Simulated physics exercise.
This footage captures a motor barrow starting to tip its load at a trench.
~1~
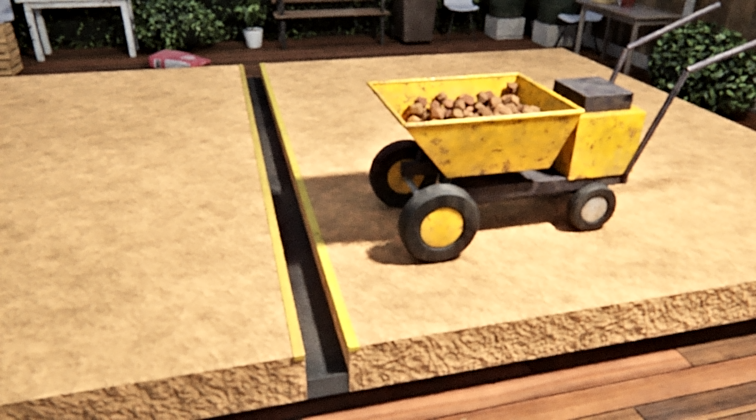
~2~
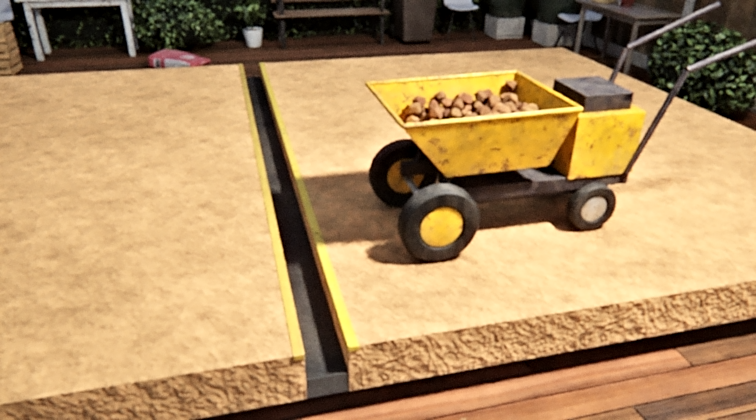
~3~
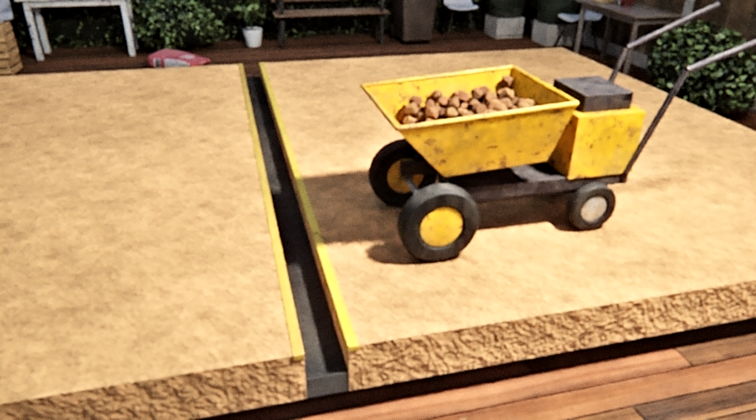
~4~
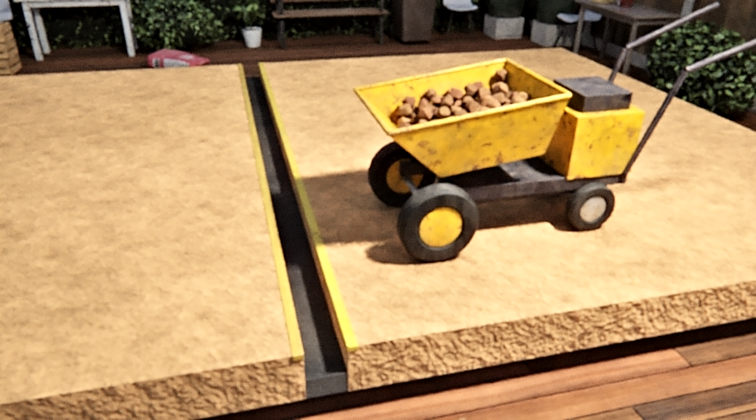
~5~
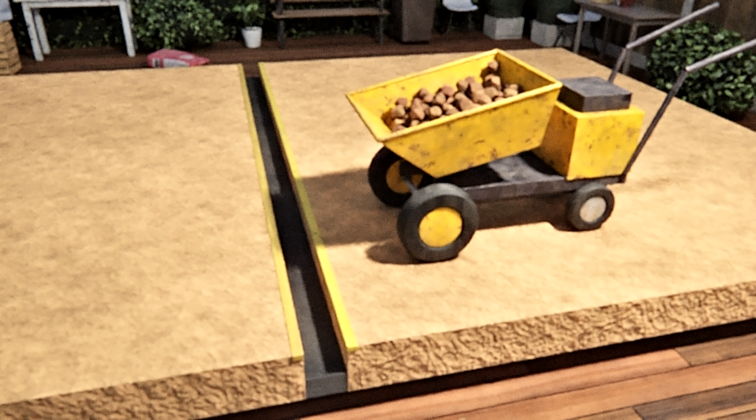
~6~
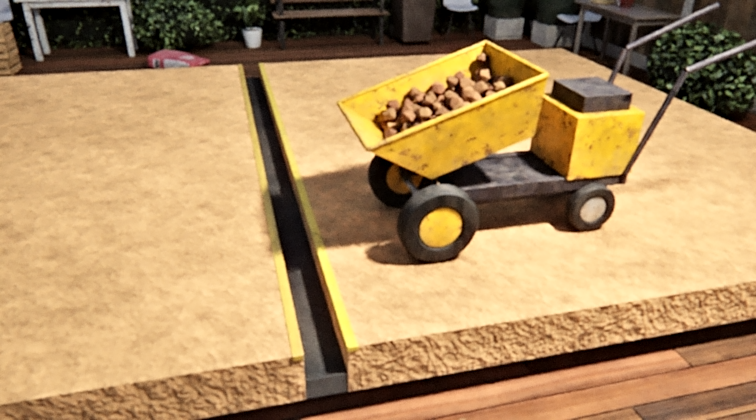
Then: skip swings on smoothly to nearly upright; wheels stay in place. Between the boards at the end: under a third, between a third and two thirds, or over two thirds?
I expect the trench to receive a third to two thirds of the load.
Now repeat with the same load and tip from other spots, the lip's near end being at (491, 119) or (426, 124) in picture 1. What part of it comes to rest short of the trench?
You'd get 60 in a hundred the first time and 20 in a hundred the second.
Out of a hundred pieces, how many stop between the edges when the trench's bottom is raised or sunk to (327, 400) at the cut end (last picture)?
It would be close to 60 percent.
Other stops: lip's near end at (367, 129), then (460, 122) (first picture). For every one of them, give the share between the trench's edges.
About 10 %, then 50 %.
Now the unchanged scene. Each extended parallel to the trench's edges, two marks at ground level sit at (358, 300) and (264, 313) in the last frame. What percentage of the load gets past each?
First roughly 100 percent, then 40 percent.
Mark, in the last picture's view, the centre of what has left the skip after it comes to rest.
Roughly at (277, 243), give or take.
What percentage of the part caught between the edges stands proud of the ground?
Roughly 25 %.
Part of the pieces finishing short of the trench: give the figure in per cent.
About 0 %.
Soon, skip tipped steeply; all in the skip.
A while on, skip tipped steeply; most in the skip; a small part in or heaped over the trench; a small part beyond it; a stray few falling.
Towards the end, skip tipped right over; a small part in the skip; a stray few short of the trench; about half in or heaped over the trench; about half beyond it.
Finally, skip tipped right over; a stray few short of the trench; about half in or heaped over the trench; about half beyond it.
